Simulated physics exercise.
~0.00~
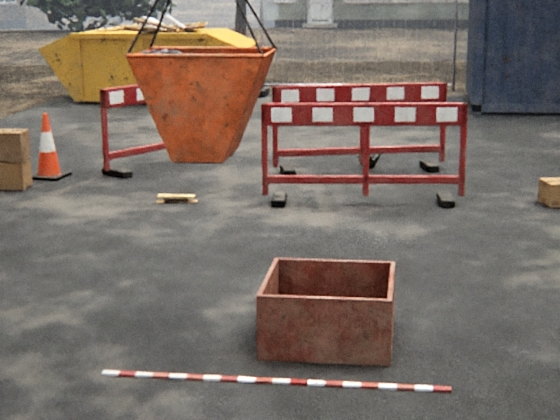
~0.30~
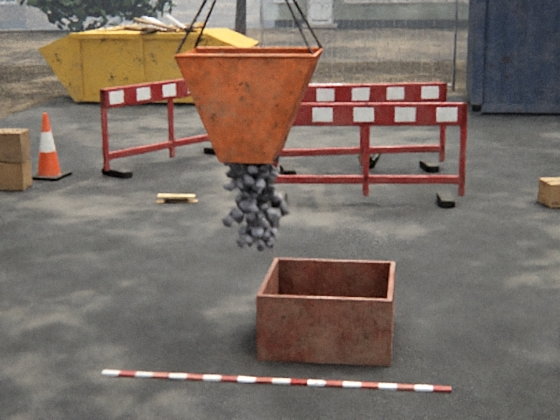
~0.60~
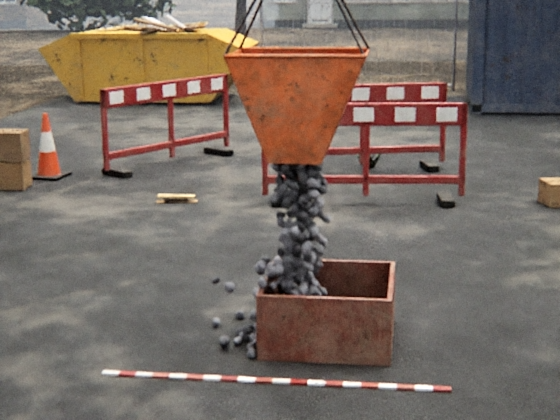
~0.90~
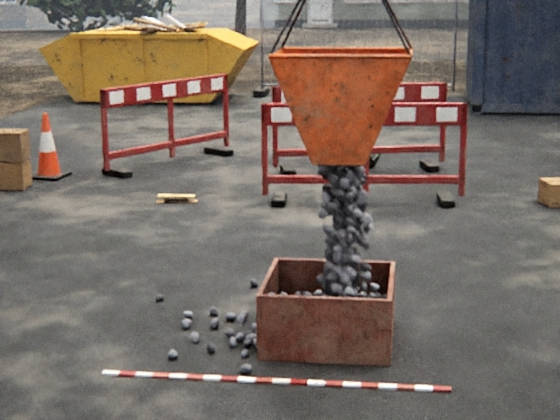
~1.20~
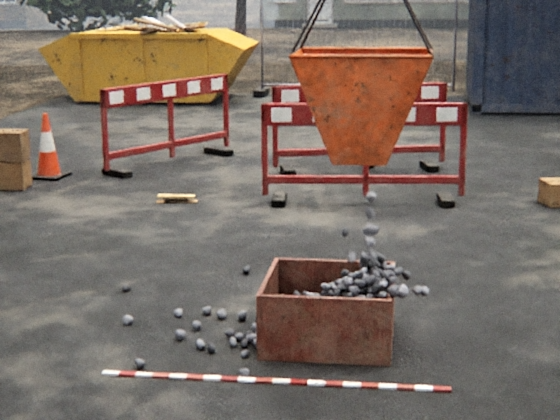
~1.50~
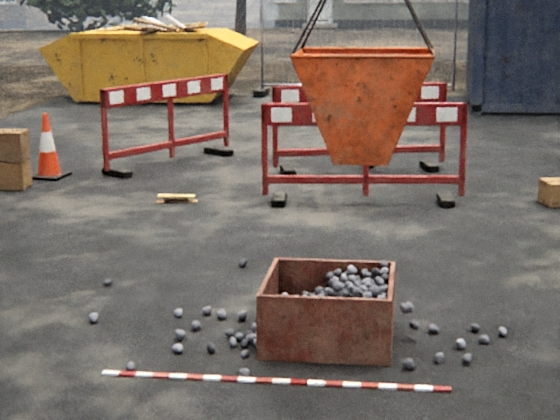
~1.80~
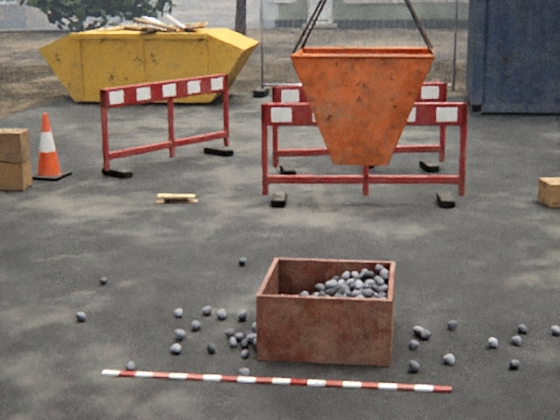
On a paved yard with red and white barriers, an orange skip moves right while pouring grey stones from its bottom, then stops, empty, above a reddish open bin. Most stones end heaped in the bin, toward its right side, with some scattered on the ground either side.
